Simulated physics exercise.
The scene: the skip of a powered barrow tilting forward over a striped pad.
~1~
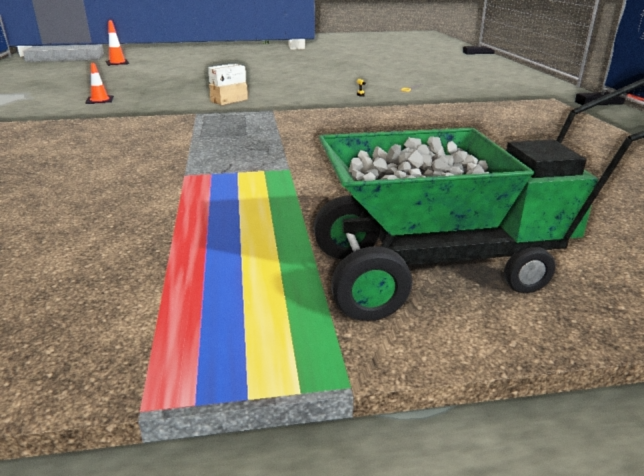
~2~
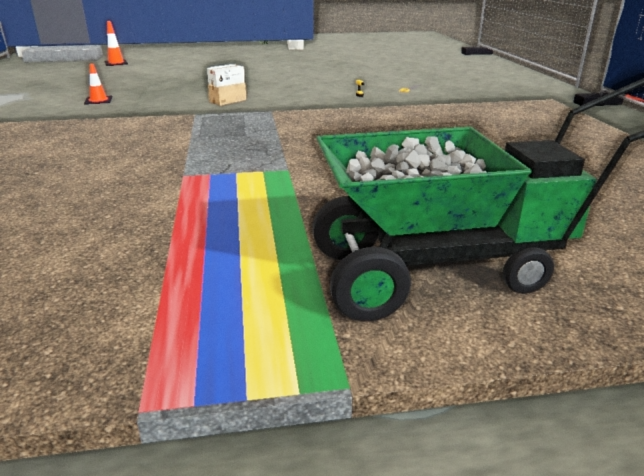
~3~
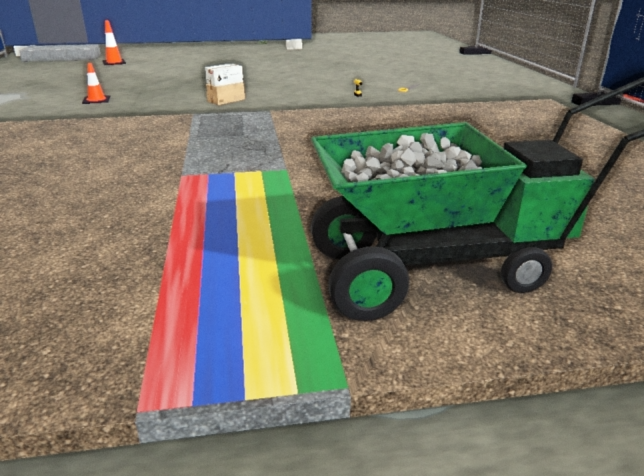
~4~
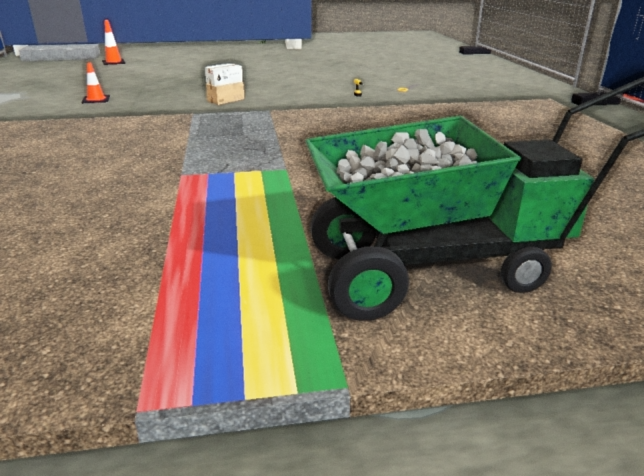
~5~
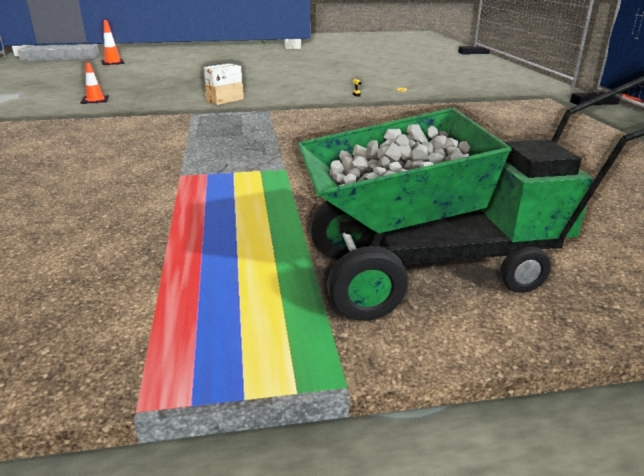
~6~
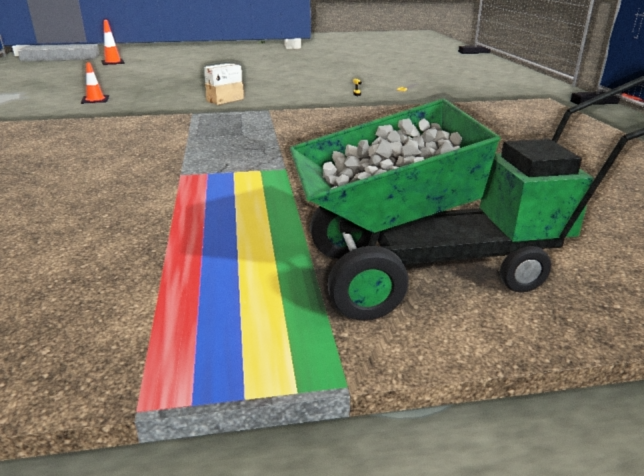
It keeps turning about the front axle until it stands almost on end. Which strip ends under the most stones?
Most lies over the blue band.
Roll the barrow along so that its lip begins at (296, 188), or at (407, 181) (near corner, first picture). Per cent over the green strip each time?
About 0 and 30 per cent.
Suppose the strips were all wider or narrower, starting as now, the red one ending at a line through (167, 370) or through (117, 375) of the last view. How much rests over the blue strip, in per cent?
First some 30, then 40 per cent.
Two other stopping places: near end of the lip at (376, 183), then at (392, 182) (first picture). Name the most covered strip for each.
First the yellow one, then yellow.
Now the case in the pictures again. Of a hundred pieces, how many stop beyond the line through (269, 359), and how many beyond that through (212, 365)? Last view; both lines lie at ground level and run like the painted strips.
About 90 and 50 per cent.
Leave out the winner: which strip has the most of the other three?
In second place: That red strip.
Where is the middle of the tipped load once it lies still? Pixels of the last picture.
Roughly at (207, 292).
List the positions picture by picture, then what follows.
Lip of the skip near (344, 185), level; top of the load near (425, 161), broken stones; green strip near (317, 350); yellow strip near (270, 355); blue strip near (222, 360); red strip near (173, 365), in the first picture.
Lip of the skip near (342, 186), level; top of the load near (423, 160), in the second picture.
Lip of the skip near (336, 187), tipped barely; top of the load near (432, 162), in the third picture.
Lip of the skip near (328, 189), tipped a little; top of the load near (434, 156), in the fourth picture.
Lip of the skip near (319, 193), tipped a little; top of the load near (426, 151), in the fifth picture.
Lip of the skip near (309, 199), tipped clearly; top of the load near (430, 150); green strip near (313, 349); yellow strip near (267, 354); blue strip near (219, 359); red strip near (170, 365), in the sixth picture.
Shortly afterwards, skip tipped steeply; the whole lot in the skip.
Next, skip tipped steeply; the bulk in the skip; only a few over the yellow strip; a little over the blue strip; only a few over the red strip; only a few falling.
Some moments later, skip tipped right over; a little in the skip; a little over the yellow strip; near a third over the blue strip; near a quarter over the red strip; a little off the paint.
In the end, skip tipped right over; a little in the skip; none at all over the green strip; a little over the yellow strip; near a third over the blue strip; near a quarter over the red strip; a little off the paint.
